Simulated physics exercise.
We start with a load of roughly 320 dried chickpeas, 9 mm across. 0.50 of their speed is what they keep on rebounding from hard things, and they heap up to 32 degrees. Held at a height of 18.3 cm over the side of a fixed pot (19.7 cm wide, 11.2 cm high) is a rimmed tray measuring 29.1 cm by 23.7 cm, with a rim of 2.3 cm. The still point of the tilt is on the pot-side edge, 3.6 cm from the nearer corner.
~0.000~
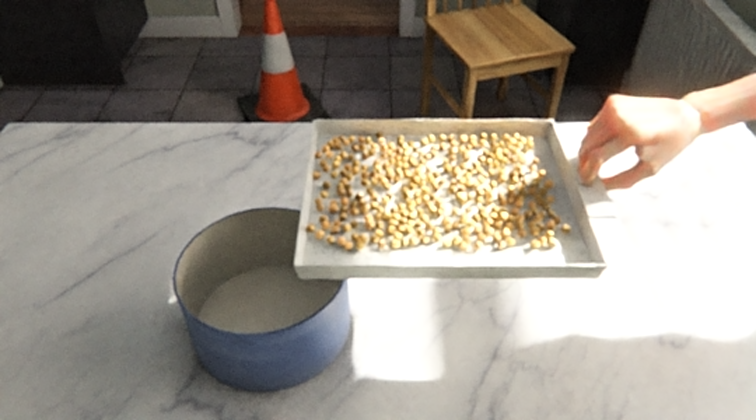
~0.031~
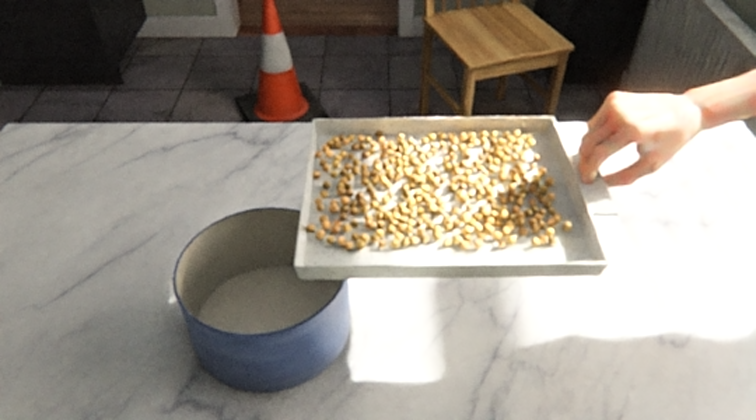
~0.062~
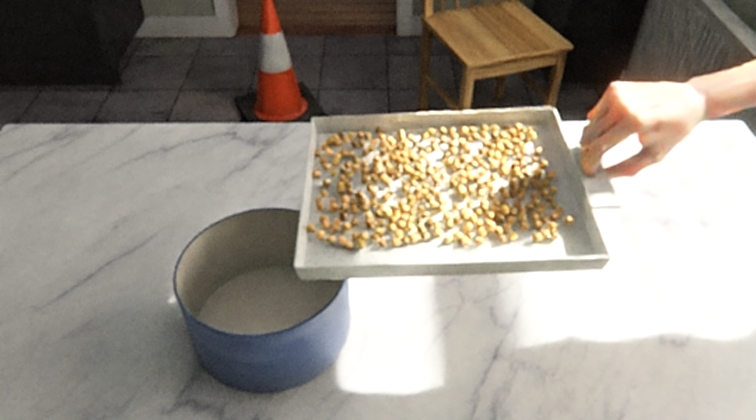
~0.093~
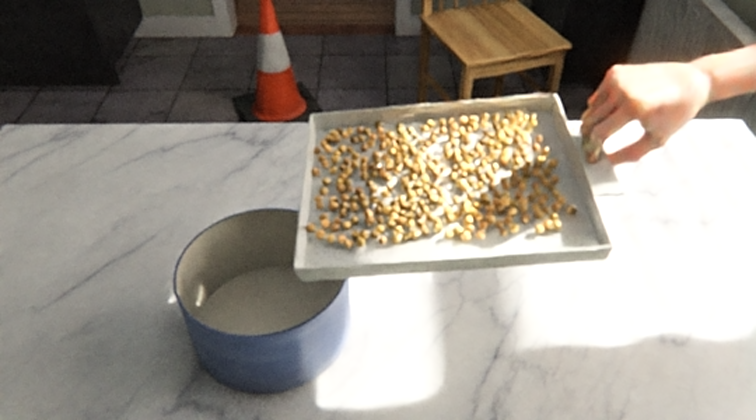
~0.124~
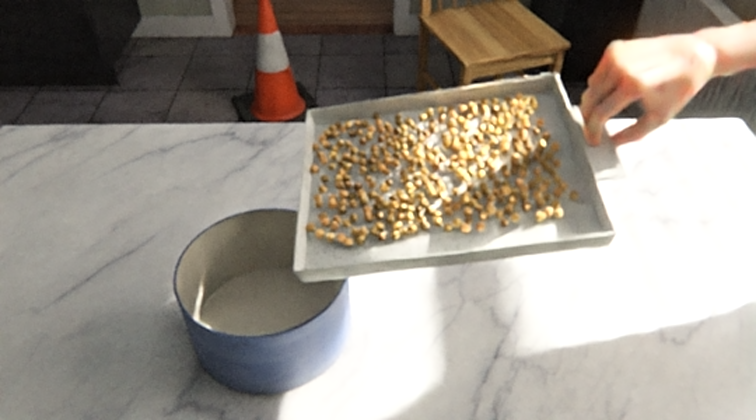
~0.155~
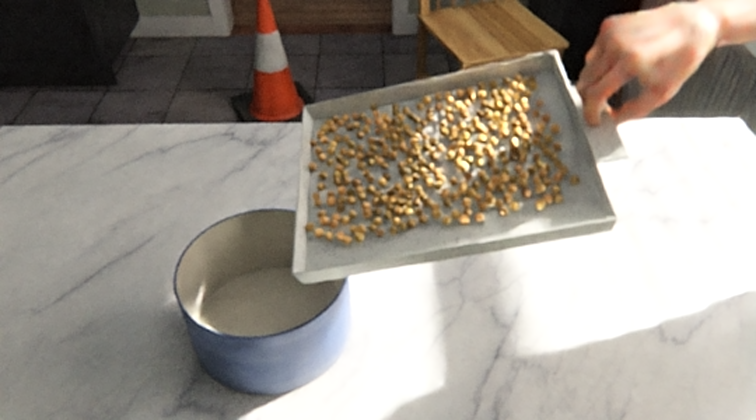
A shallow rimmed tray scattered with small golden-brown pieces sits nearly level above a marble counter, its left end over the edge of a blue pot. A hand at the right then raises that side, slowly at first and then further, leaving the tray slanting down toward the pot.
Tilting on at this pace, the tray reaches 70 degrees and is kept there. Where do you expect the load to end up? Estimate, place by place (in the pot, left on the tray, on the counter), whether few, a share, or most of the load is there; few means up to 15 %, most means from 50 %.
My estimate: Pot: A share, left on the tray: A share, counter: A share.
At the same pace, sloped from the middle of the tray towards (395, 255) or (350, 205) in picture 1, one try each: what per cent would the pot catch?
About 0 per cent on the first try and 40 per cent on the second.
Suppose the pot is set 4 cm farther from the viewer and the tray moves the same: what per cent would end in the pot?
In that case about 15 percent would end up there.
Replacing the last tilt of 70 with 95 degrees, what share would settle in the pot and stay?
Then about 60 per cent.
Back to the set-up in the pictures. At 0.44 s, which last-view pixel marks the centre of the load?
I'd put it close to (327, 159).
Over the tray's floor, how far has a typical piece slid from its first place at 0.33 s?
I'd say close to 1 centimetres.
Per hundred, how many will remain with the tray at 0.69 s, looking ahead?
Estimate: About 40 percent.
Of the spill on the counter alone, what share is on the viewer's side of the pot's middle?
Share: Some 100 %.
After 0.33 s, tilt 45 degrees; the tray holds 100 %, the pot 0 %.
After 0.44 s, tilt 63 degrees; the tray holds 100 %, the pot 0 %.
After 0.69 s, tilt 70 degrees; the tray holds 40 %, the pot 30 %.
At rest (1.6 s), pot 40 %, tray 35 %, counter 25 %.
